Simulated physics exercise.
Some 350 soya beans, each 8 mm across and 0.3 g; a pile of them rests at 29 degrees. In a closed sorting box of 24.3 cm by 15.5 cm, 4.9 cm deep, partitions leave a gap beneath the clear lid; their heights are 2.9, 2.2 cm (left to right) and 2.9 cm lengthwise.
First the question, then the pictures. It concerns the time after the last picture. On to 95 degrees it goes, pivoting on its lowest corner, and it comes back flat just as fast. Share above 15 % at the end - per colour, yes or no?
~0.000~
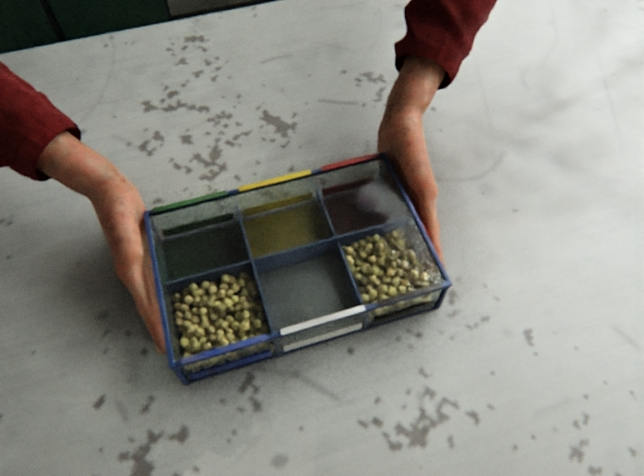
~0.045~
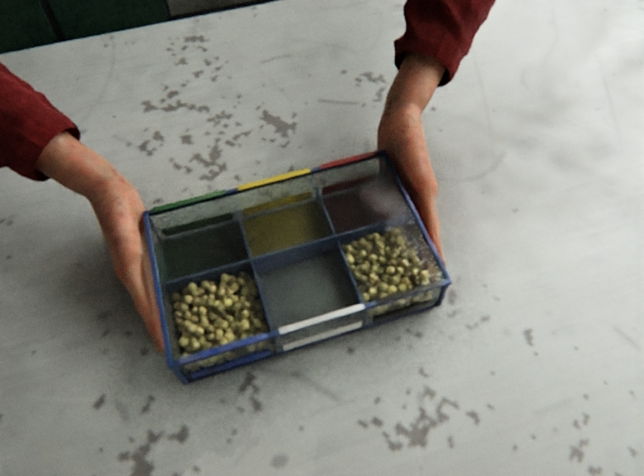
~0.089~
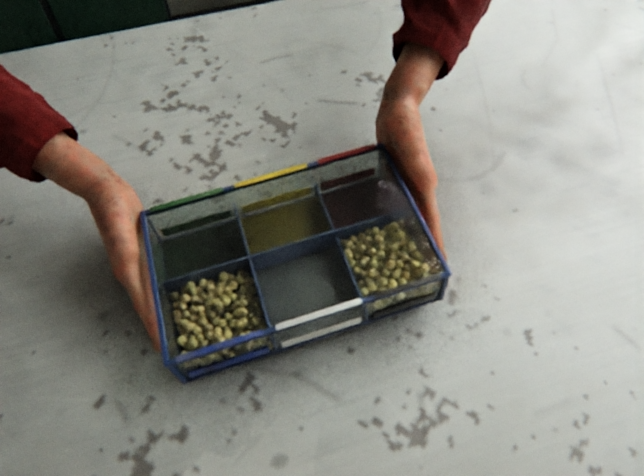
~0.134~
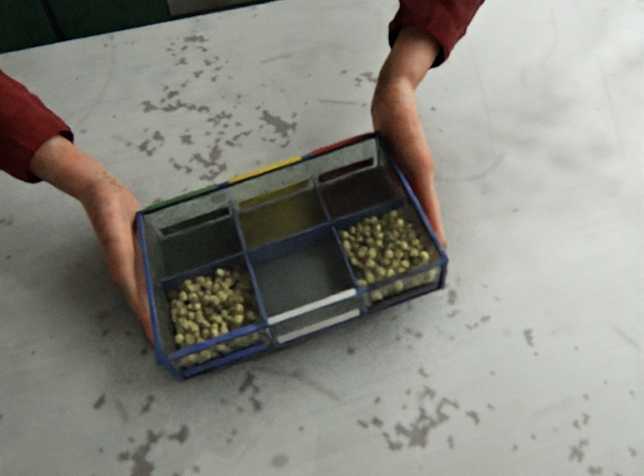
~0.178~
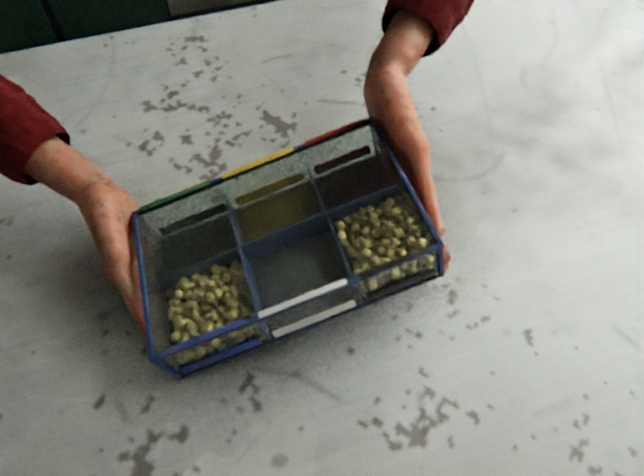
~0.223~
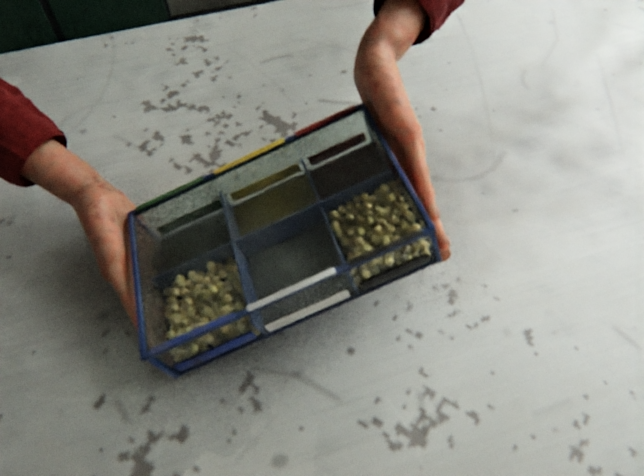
Red no, blue yes, green yes, yellow no, white no, black no.
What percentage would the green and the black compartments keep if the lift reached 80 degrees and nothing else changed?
The green compartment would get 30 per cent and the black one 10 per cent.
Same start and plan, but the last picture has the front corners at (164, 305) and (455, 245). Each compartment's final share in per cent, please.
So it works out as red at 45 percent, blue at 10 percent, green at 5 percent, yellow at 20 percent, white at 0 percent and black at 20 percent.
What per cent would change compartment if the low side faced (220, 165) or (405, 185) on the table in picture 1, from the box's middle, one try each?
I'd put it at roughly 80 per cent for the first tilt and roughly 50 per cent for the second.
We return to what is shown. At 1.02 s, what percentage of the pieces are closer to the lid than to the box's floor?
Around 70 %.
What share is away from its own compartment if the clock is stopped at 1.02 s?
At that time I'd say around 35 per cent.
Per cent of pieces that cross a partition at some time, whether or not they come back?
55 %, roughly.
After 1.02 s, tilt 95 degrees; blue 50 %, green 20 %, yellow 5 %, white 10 %, black 20 %.
After 1.55 s, tilt 42 degrees; blue 45 %, green 50 %, white 5 %.
After 2.15 s, tilt 0 degrees; blue 45 %, green 50 %, white 5 %.
By 2.6 s all is still; red 0 %, blue 45 %, green 50 %, yellow 0 %, white 5 %, black 0 %.
